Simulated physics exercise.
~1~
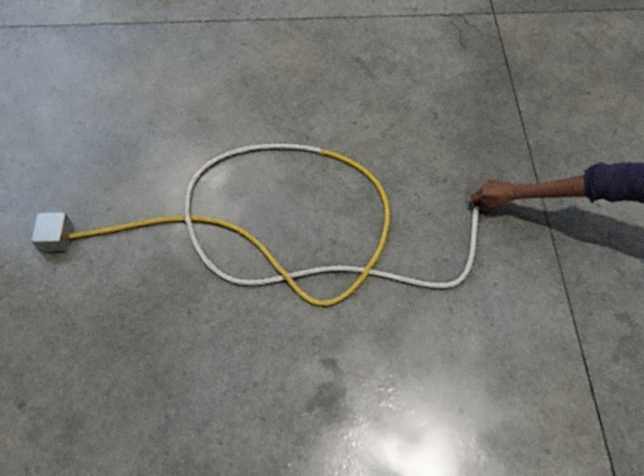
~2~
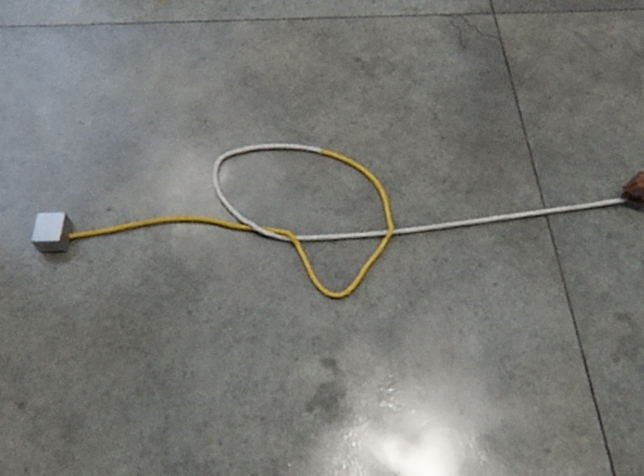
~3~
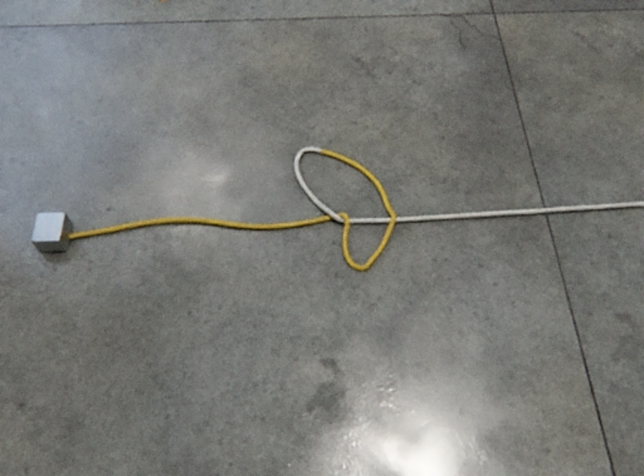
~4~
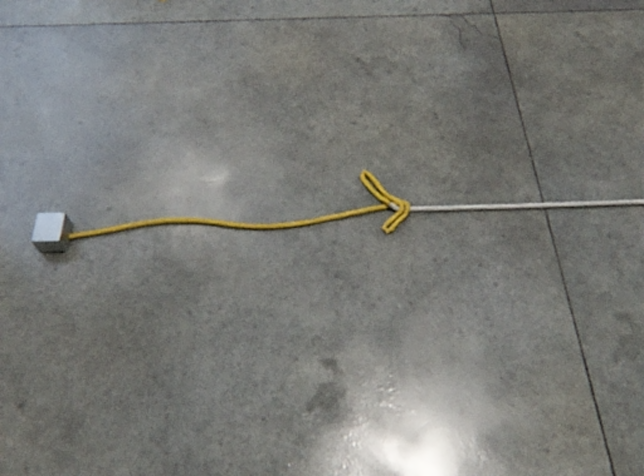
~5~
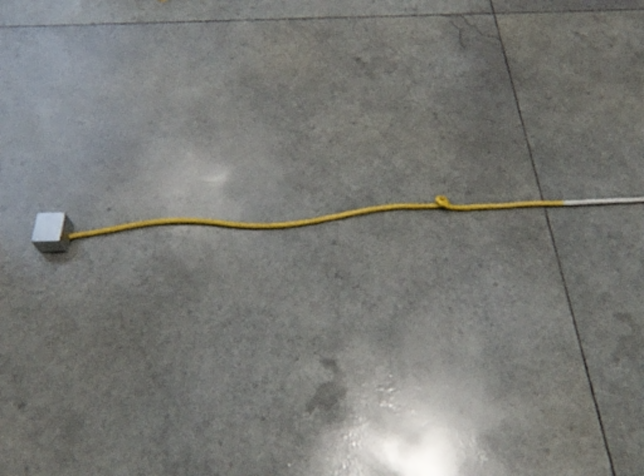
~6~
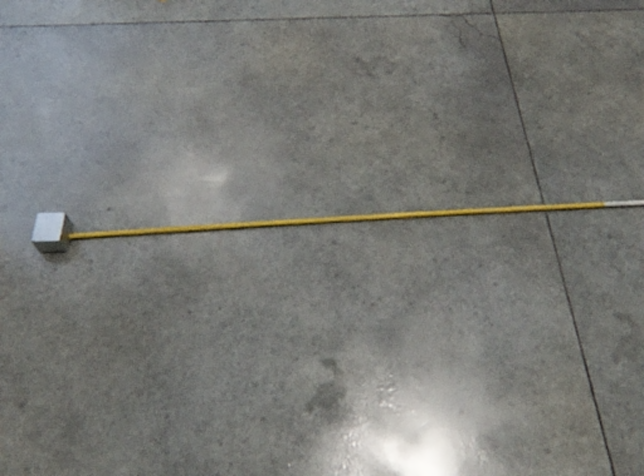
A hand pulled the white end of a looped yellow and white rope to the right across a grey concrete floor, and the loops shrank to a tiny curl, then slipped out, leaving the rope straight from the small pale block.
